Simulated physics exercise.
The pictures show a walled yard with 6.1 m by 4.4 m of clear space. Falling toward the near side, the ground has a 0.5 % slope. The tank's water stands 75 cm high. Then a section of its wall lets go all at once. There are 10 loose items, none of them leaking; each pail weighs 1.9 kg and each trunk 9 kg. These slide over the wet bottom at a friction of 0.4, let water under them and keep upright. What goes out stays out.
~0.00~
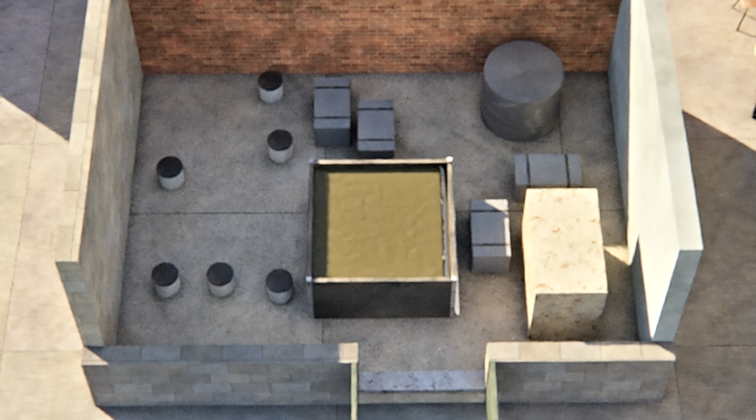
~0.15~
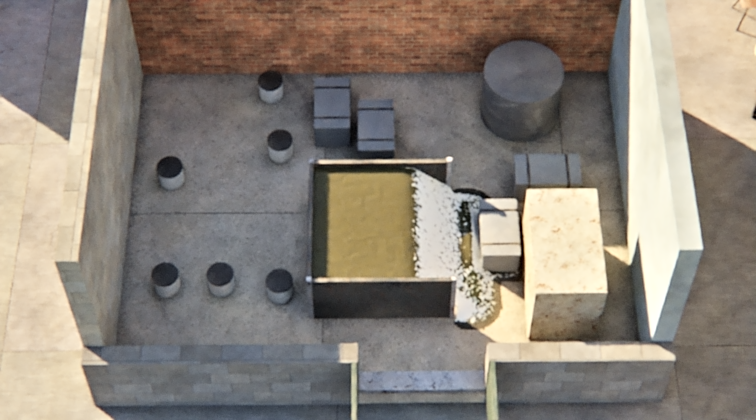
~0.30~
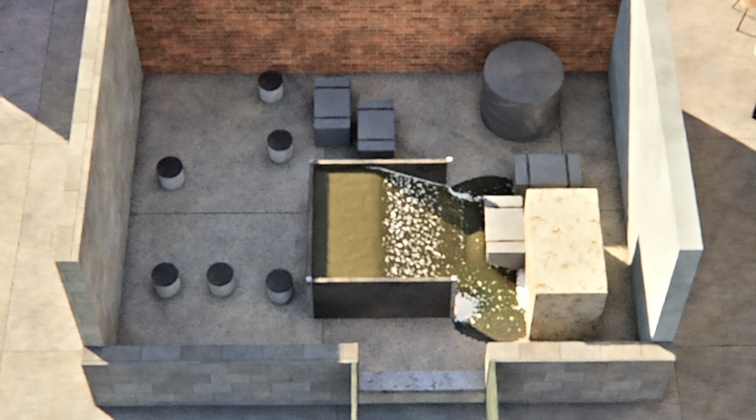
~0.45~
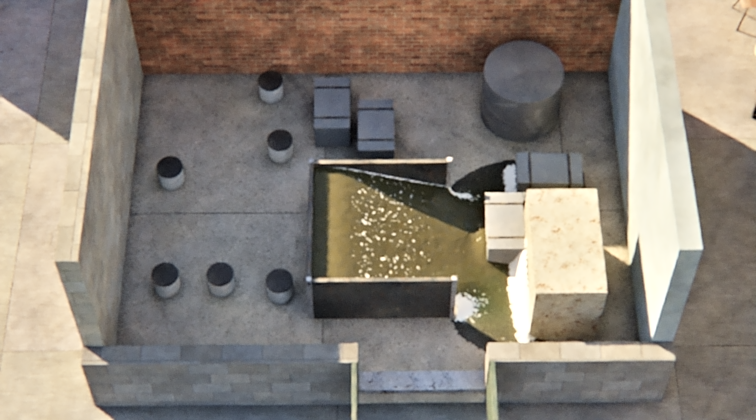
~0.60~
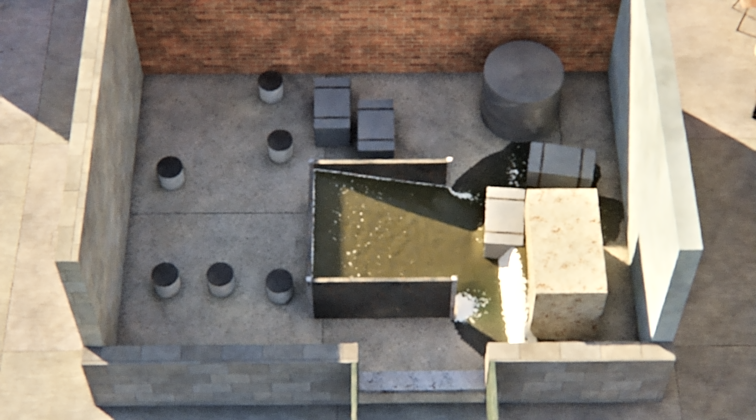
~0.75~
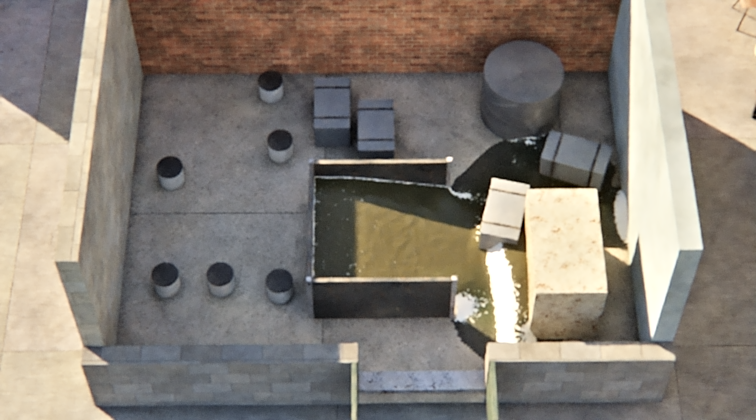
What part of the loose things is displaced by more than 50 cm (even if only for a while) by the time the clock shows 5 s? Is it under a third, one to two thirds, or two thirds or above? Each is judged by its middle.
It is one to two thirds.
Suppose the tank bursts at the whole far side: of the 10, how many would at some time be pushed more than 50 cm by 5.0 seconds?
Then it comes to 9.
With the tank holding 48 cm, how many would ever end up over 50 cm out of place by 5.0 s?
In that case the number is 3.
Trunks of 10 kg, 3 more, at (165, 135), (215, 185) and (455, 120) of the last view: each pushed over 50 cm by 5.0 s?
Going through them, I'd say falls short, falls short and finally exceeds it.
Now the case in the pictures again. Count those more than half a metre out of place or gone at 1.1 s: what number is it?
It comes to 2.
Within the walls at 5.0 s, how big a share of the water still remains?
88 % or so.
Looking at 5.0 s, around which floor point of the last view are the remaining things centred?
Somewhere near (282, 201).
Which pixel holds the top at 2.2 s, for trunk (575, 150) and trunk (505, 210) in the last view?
I'd say close to (589, 115) and close to (547, 143).
After 1.1 s 2 of 10 are over 50 cm from their spots; 2 afloat.
After 2.2 s 2 of 10 are over 50 cm from their spots; 2 afloat.
After 3.5 s 3 of 10 are over 50 cm from their spots; 2 afloat.
After 5.0 s 5 of 10 are over 50 cm from their spots, and 6 have been at some point; 4 afloat.
